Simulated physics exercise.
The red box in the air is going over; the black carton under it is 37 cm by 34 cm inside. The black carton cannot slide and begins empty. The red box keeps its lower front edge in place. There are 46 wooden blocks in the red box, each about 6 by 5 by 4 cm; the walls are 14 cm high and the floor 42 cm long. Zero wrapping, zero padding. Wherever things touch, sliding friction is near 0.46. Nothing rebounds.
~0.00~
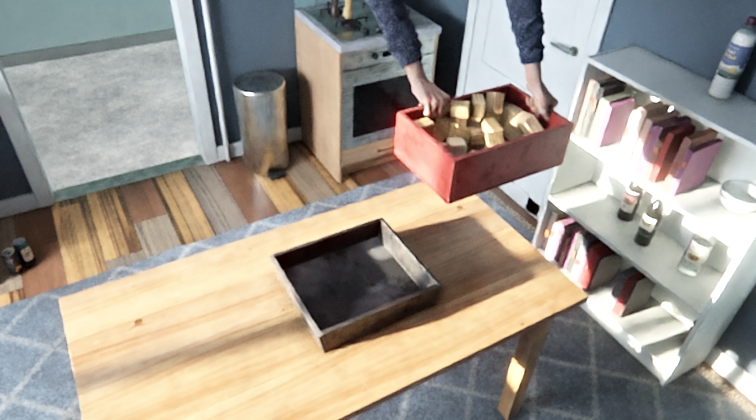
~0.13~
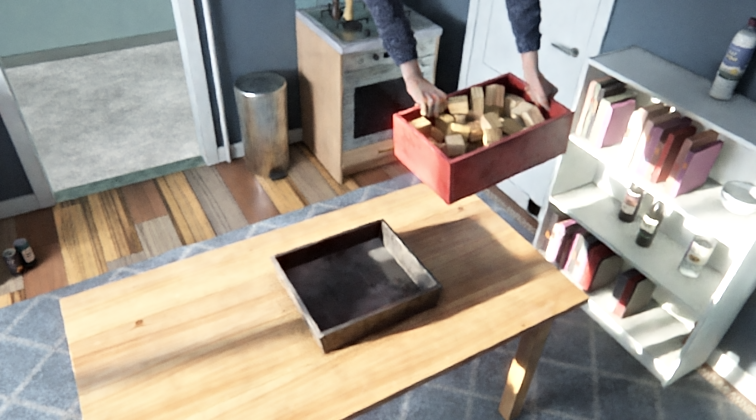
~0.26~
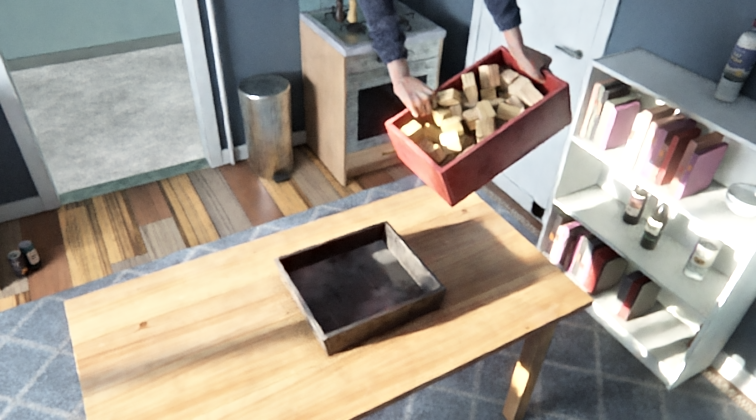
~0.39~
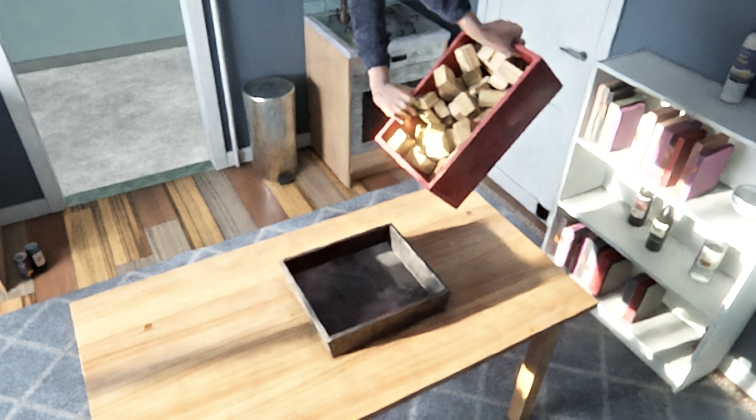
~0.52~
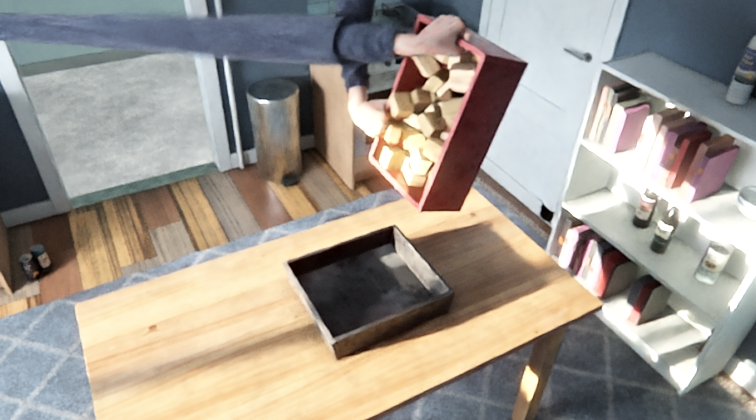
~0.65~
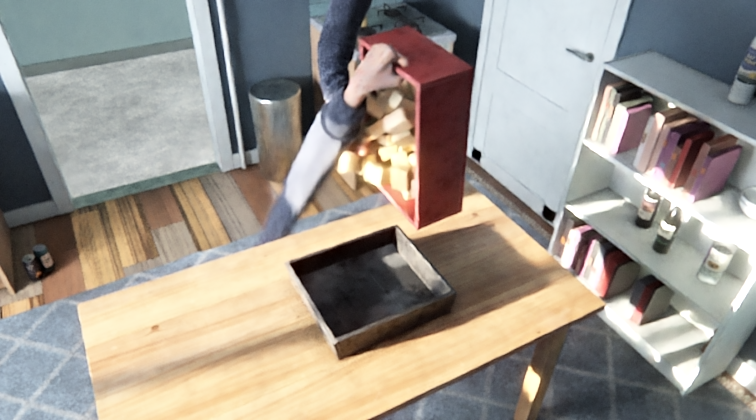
A red box of wooden blocks is tilted onto its side by two hands above a black tray.
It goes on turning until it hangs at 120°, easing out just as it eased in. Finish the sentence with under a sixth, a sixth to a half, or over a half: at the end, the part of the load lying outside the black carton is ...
... a sixth to a half.
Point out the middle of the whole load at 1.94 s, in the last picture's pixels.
Somewhere near (325, 304) in pixels.
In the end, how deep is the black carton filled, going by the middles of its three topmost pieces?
7 cm or so.
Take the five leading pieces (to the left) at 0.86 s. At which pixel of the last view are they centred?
Pixel (282, 254), give or take.
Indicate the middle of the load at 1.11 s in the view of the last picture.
I'd put it close to (331, 299).
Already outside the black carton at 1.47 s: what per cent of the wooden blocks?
45 % by then.
After 0.86 s, tilt 118°; 16 still in the red box, 3 in the black carton, 1 outside the black carton and 26 in the air.
After 1.11 s, tilt 120°; 6 still in the red box, 16 in the black carton, 17 outside the black carton and 7 in the air.
After 1.47 s, tilt 120°; 25 in the black carton, 20 outside the black carton and 1 in the air.
Final count (at 1.94 s), 28 in the black carton and 18 outside the black carton. Asked share, 18 of 46, 39 per cent.
